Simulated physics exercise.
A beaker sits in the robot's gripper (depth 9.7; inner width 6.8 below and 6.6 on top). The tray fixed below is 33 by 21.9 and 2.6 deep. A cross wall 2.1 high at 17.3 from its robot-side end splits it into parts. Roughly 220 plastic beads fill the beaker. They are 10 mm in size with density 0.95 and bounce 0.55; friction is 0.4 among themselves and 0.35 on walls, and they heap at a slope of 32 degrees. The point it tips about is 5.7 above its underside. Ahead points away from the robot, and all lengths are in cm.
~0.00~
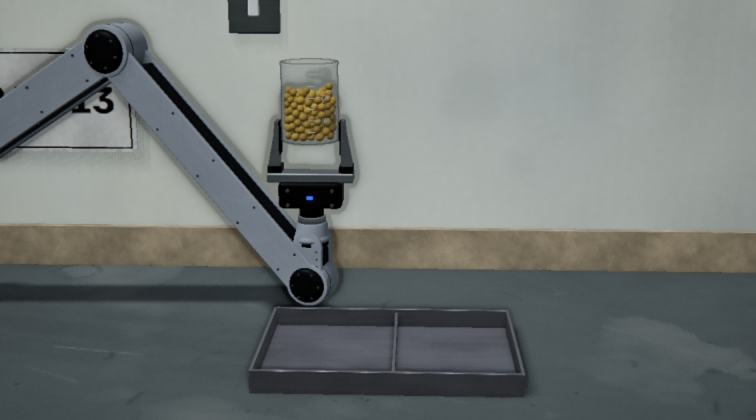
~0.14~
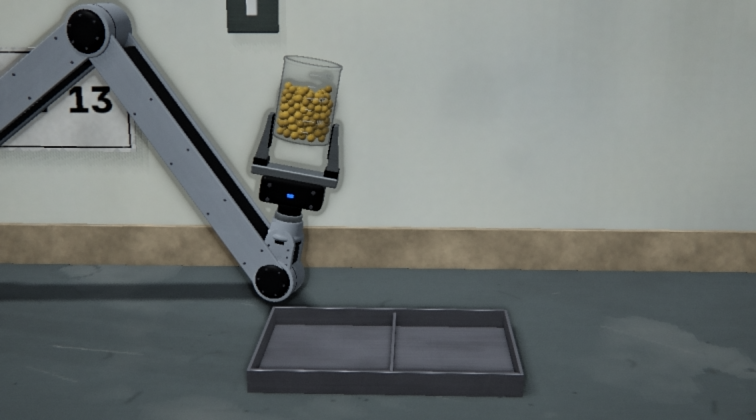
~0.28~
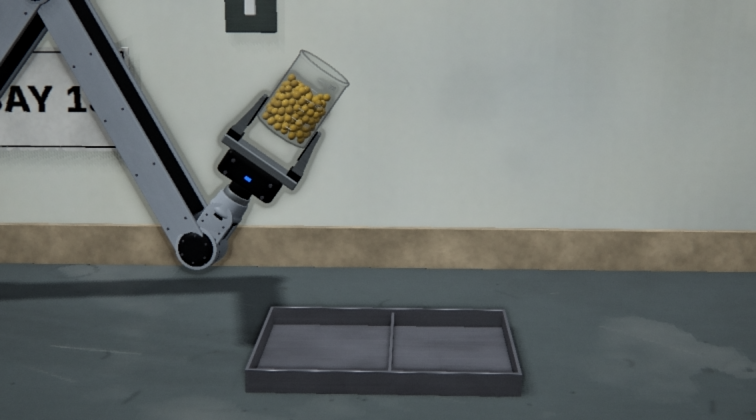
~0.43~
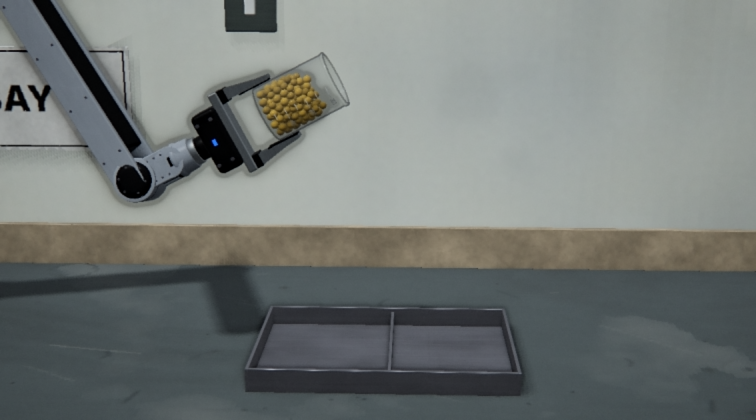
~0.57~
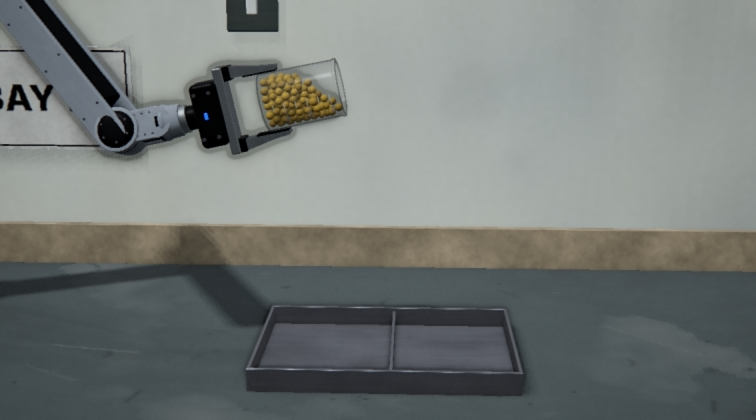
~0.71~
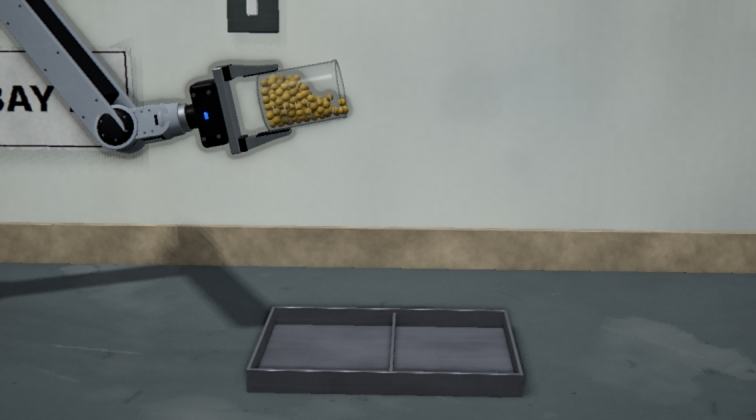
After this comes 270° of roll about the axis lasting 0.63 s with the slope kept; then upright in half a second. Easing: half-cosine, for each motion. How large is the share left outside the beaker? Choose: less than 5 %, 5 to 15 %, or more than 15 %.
5 to 15 %.
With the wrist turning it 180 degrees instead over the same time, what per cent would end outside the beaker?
Estimate: Approx. 5 per cent.
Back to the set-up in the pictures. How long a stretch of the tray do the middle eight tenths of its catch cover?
About 22 cm.
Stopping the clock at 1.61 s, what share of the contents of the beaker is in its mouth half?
About 35 percent.
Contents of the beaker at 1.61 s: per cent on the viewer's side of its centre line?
Share noted: Close to 40 per cent.
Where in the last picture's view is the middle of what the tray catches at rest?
Roughly at pixel (404, 351).
After 1.16 s, tipped 79°, highest piece 37 above the table; 214 in the beaker, 2 in the robot-side part, 6 in flight or on a rim.
After 1.61 s, tipped 34°, highest piece 37 above the table; 203 in the beaker, 5 in the robot-side part, 5 in the far-side part, 1 on the table or floor, 8 in flight or on a rim.
After 2.04 s, upright, highest piece 37 above the table; 203 in the beaker, 9 in the far-side part, 7 in the robot-side part, 2 on the table or floor, 1 in flight or on a rim.
After 2.74 s, upright, highest piece 37 above the table; 203 in the beaker, 9 in the far-side part, 8 in the robot-side part, 2 on the table or floor.
At rest, 203 in the beaker, 9 in the far-side part, 8 in the robot-side part, 2 on the table or floor. That is 9 % outside the beaker.
